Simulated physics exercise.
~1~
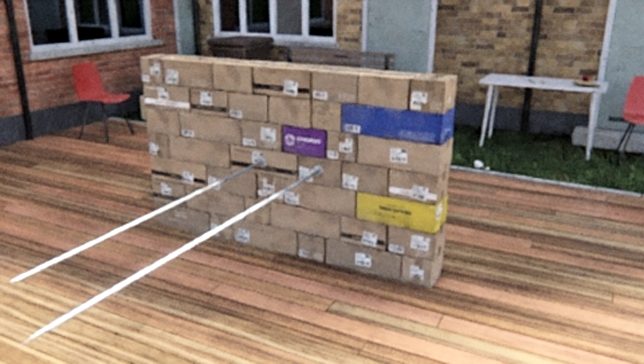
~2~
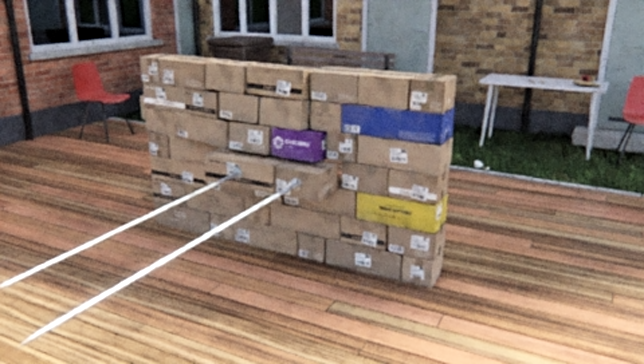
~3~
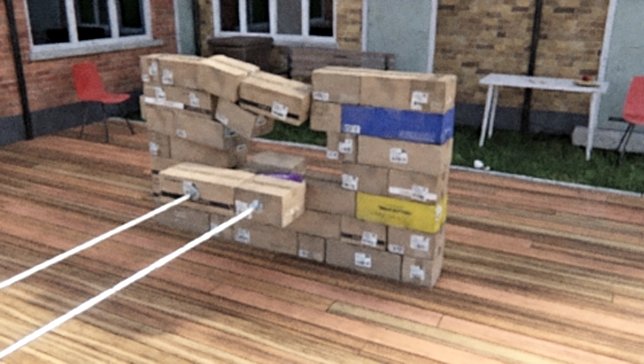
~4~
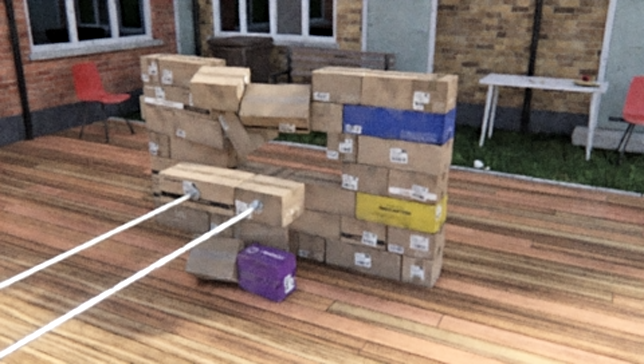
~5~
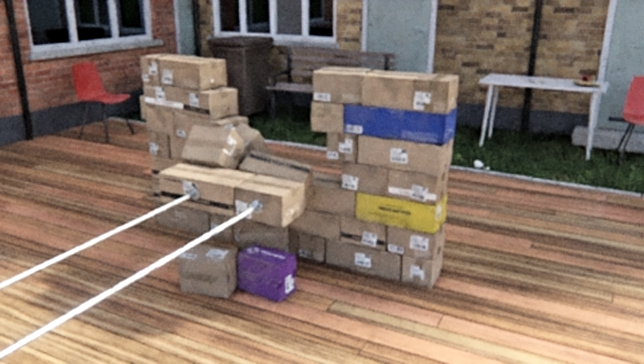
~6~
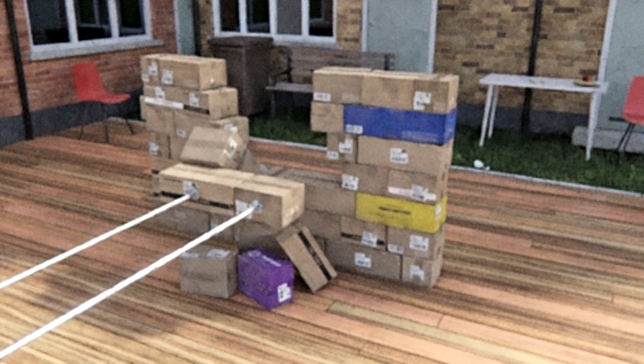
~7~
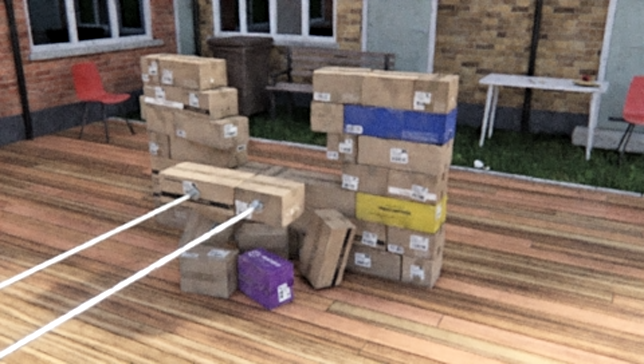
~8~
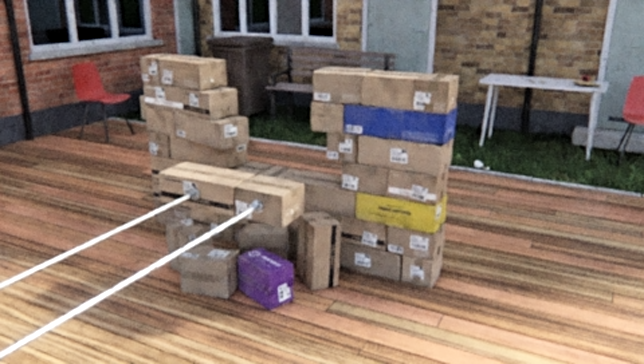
The clip shows two rods drawing a pair of neighbouring parcels out of a stacked wall in a yard; parcels above sag and tumble, including a purple one that drops in front, leaving a wide gap while the blue and yellow parcels stay in place.
